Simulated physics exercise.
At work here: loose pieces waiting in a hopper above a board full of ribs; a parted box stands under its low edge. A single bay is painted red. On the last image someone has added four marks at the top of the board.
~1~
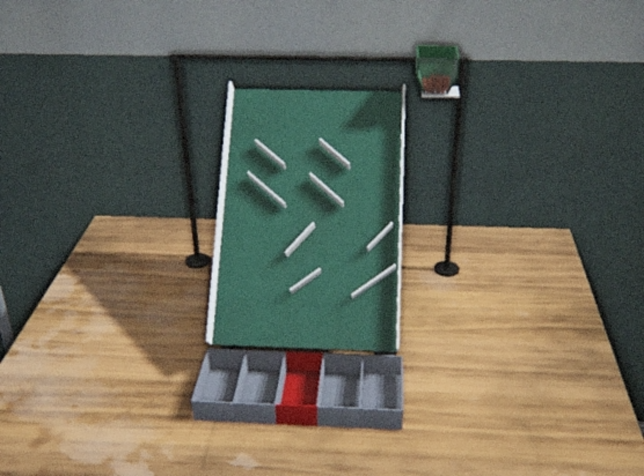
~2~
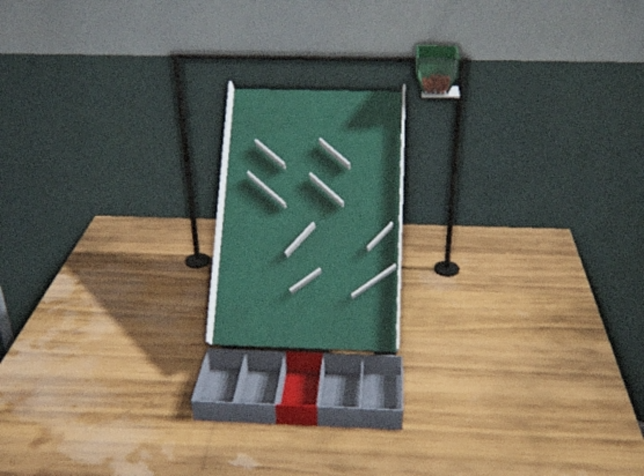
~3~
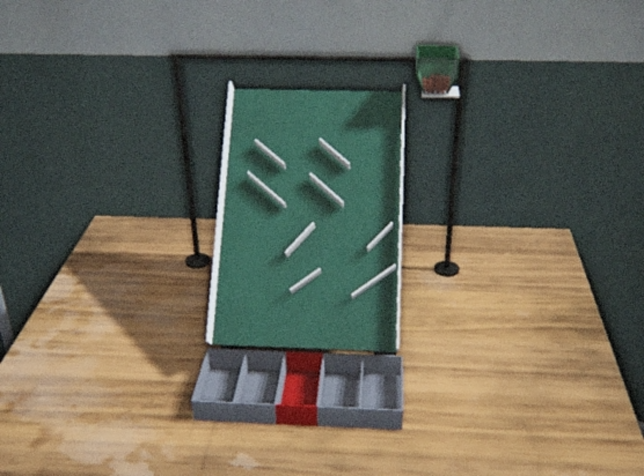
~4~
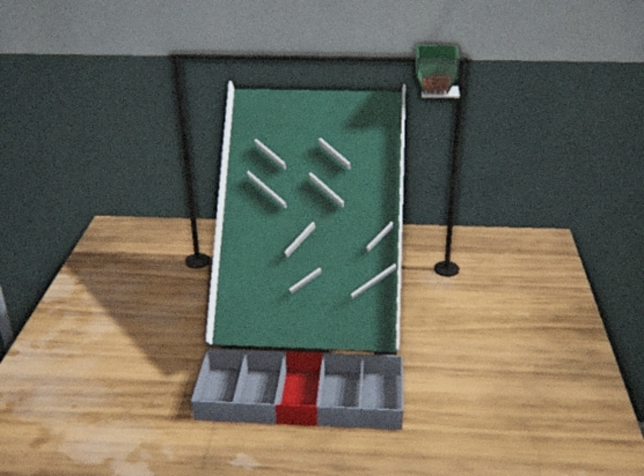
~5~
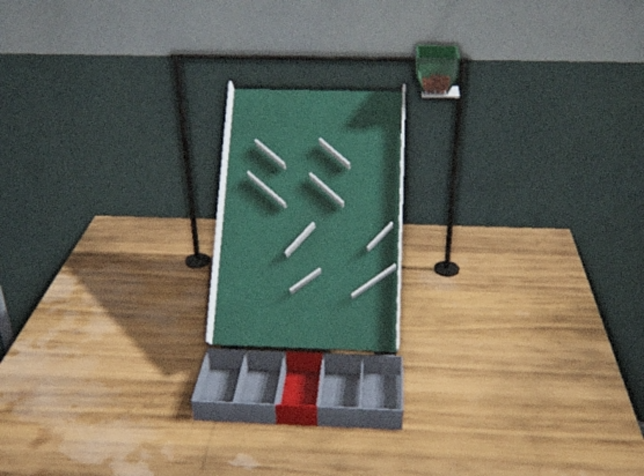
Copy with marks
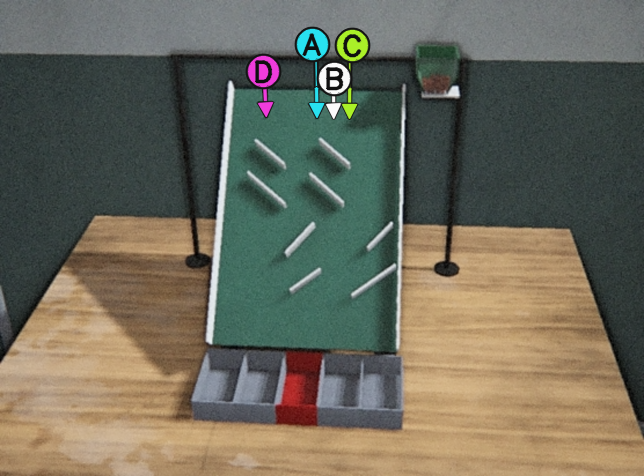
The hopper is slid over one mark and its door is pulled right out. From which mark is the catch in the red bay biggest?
Best: C.
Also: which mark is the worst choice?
The answer is D.
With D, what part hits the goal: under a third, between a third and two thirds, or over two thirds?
Under a third.
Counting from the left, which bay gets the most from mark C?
The third from the left.
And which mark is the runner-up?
B.
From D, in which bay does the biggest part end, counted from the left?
The first from the left.
On the marked copy, mark A meets the board at (316, 112); mark B meets the board at (333, 112); mark C meets the board at (349, 113); mark D meets the board at (265, 111).
For mark A, about a quarter in the red bay, about two thirds in other bays.
For mark B, about half in the red bay, about a third in other bays, a small part held on the board.
For mark C, about two thirds in the red bay, about a third in other bays.
For mark D, a small part in the red bay, nearly all in other bays, a stray few outside the box.
